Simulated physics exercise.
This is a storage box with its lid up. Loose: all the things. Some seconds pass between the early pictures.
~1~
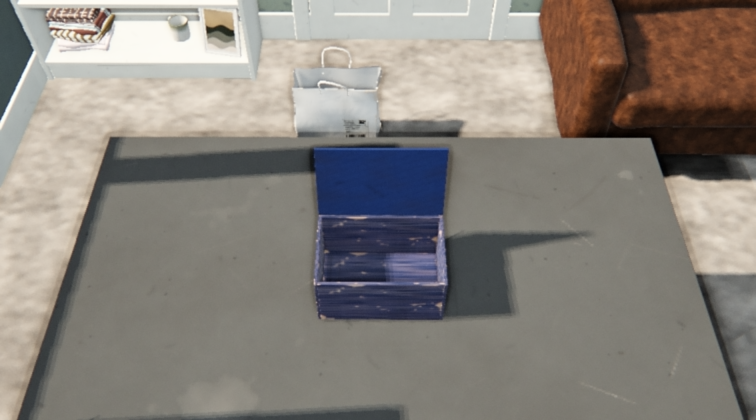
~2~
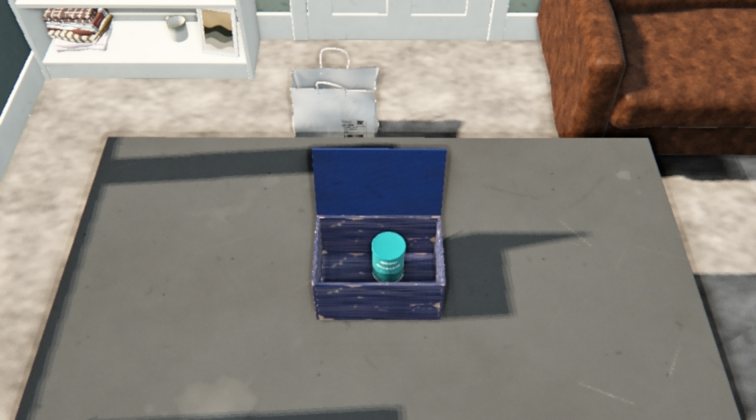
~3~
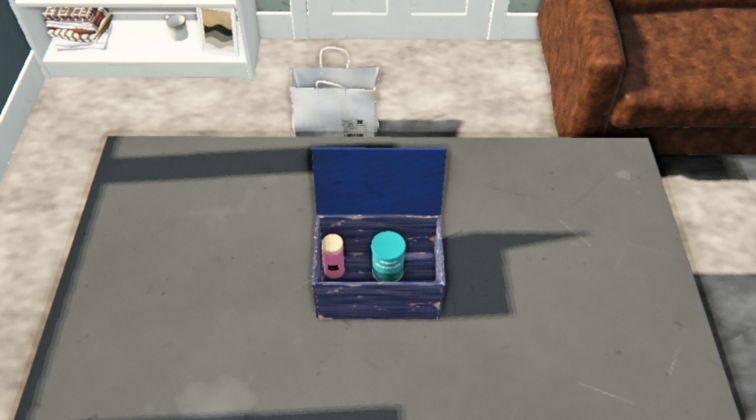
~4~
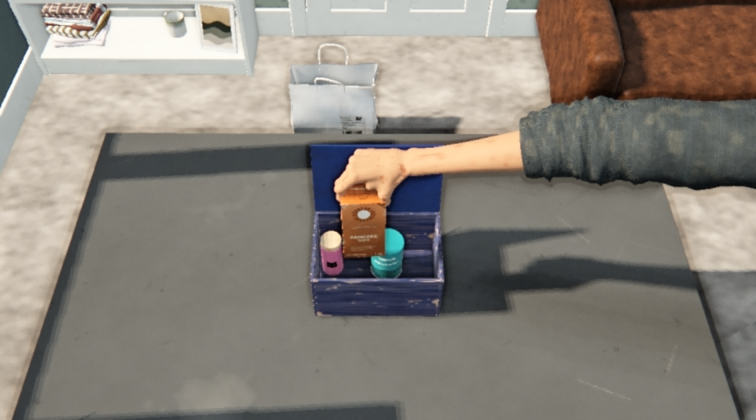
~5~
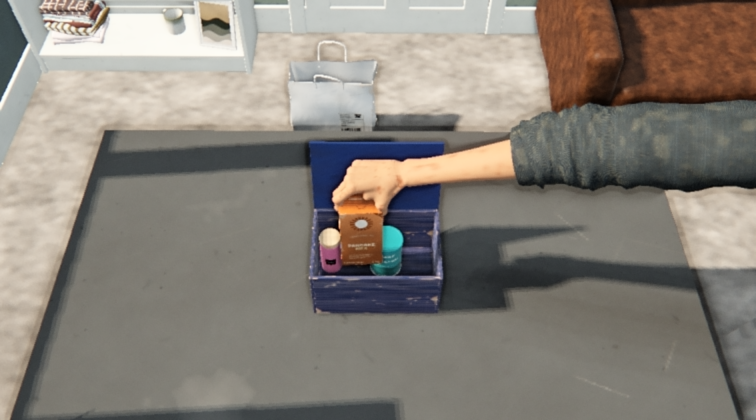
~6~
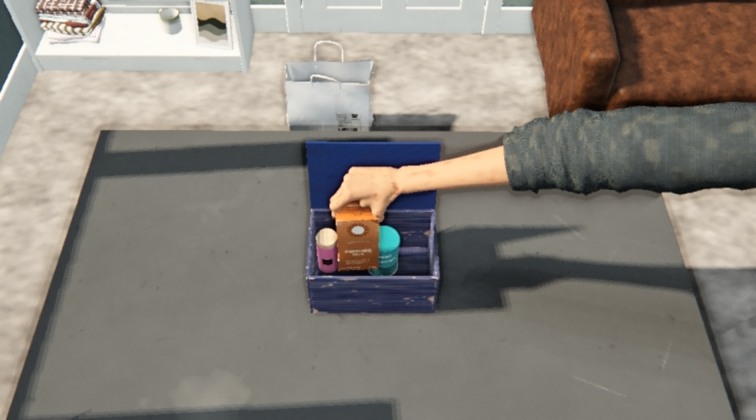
To begin with, an open blue storage box sits empty on a gray table. A teal container appears inside, followed by a pink shaker to its left. A hand then reaches in from the right and lowers an orange packet between them, still gripping its top.
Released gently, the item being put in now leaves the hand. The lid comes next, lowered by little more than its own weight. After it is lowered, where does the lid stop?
It stops short of closing.
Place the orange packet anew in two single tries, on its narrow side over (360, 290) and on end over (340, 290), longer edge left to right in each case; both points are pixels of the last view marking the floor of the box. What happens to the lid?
On the first try the lid goes all the way down, and on the second it stays partly open.
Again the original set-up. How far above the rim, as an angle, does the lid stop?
About 25° above the rim.
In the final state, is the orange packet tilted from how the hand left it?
As it turns out, it keeps its original angle.
Then, 0.40 s later than the last frame, orange packet tilted by 45° near (342, 261).
Then, 1.00 s later than the last frame, lid starting down; orange packet tilted by 5° near (358, 266).
Then, 1.50 s later than the last frame, lid 66° above the rim; orange packet moved about its own width near (362, 267).
Then, 2.00 s later than the last frame, lid 30° above the rim; orange packet moved about its own width near (362, 267).
When it is over, lid 26° above the rim; moved from the start, orange packet; the other 2 as before. End places, in pixels of the last picture, orange packet near (362, 267).
